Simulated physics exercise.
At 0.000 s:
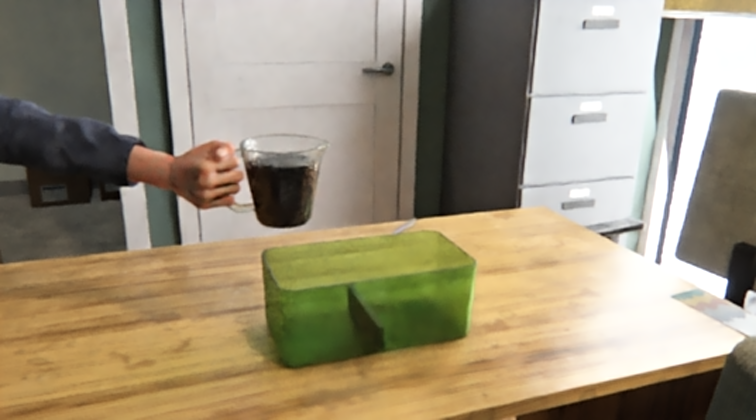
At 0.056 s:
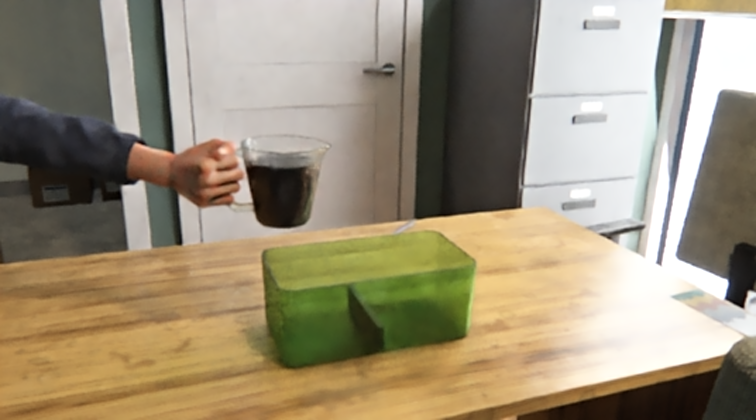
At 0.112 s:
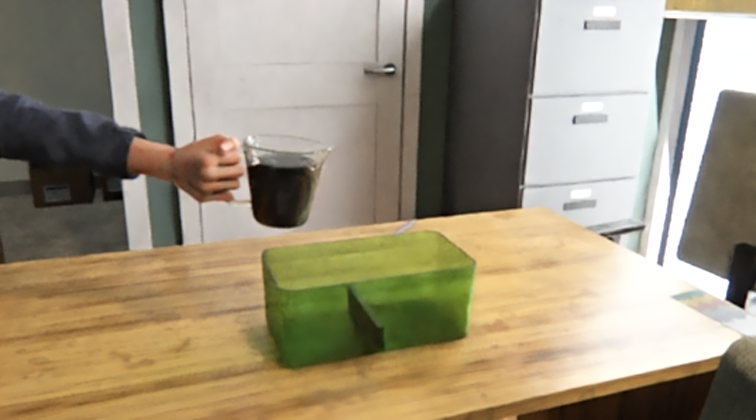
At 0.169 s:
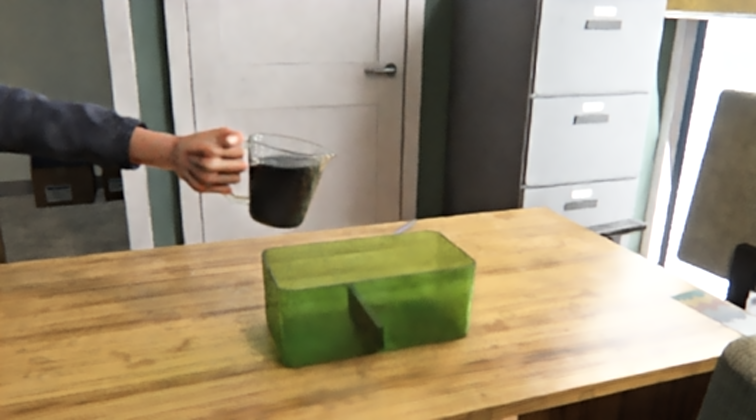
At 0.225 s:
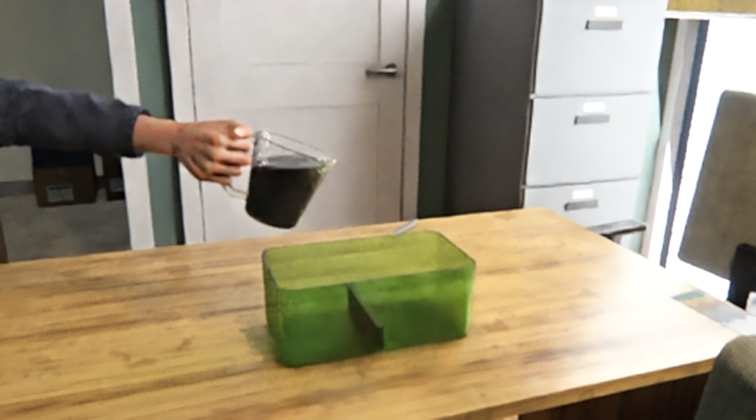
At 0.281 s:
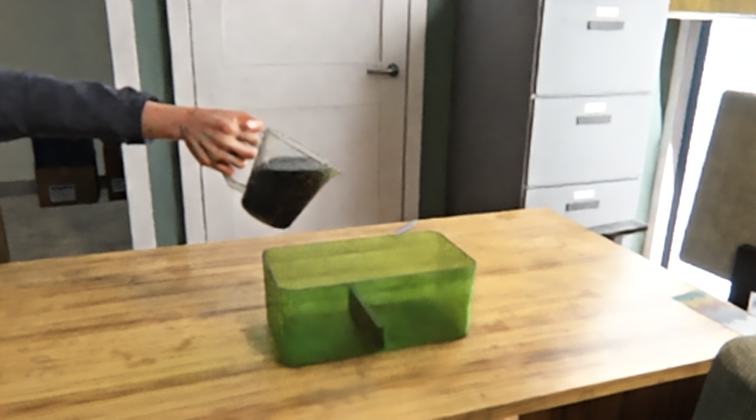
On a wooden table sat an empty green basin, and above it a hand held up a glass jug of dark liquid, then slowly tilted it further and further to the right.
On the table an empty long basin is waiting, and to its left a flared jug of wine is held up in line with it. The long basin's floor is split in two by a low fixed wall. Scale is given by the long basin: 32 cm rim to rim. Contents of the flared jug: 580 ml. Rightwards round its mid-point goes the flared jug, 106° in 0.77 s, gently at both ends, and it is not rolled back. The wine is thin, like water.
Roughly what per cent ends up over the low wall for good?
About 51 in every hundred.
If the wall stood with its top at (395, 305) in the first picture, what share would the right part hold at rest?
Then about 10 per cent.
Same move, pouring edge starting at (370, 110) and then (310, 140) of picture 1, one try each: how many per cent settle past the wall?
About 90 %, then about 10 %.
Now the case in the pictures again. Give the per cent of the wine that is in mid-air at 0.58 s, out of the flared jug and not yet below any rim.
At that moment, about 26 percent.
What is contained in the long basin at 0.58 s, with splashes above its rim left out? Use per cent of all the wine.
About 20 per cent.
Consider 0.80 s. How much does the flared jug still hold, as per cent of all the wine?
I reckon near 7 per cent still sits there.
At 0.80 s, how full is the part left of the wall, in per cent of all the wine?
About 34 percent.
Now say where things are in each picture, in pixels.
In the first frame, tilt 0°; pouring edge (330, 142); surface from (246, 163) to (316, 158); the long basin's rim runs from (270, 271) to (457, 247); the wall's top is at (365, 305).
In the second frame, tilt 1°; pouring edge (331, 143); surface from (246, 163) to (316, 159).
In the third frame, tilt 5°; pouring edge (333, 147); surface from (248, 162) to (318, 159).
In the fourth frame, tilt 12°; pouring edge (336, 153); surface from (250, 162) to (321, 161).
In the fifth frame, tilt 21°; pouring edge (339, 161); surface from (253, 165) to (327, 163).
In the sixth frame, tilt 31°; pouring edge (342, 171); surface from (254, 168) to (334, 166).
After 0.58 s the tilt is 91° and 54 per cent is still to pour, 3 is left of the wall and 17 right of it.
After 0.80 s the tilt is 106° and 7 per cent is still to pour, 34 is left of the wall and 48 right of it.
After 1.02 s the tilt is 106° and 0 per cent is still to pour, 48 is left of the wall and 51 right of it.
After 1.27 s the tilt is 106° and 0 per cent is still to pour, 48 is left of the wall and 51 right of it.
In the end 48 per cent lies left of the wall, 51 right of it and 1 outside.
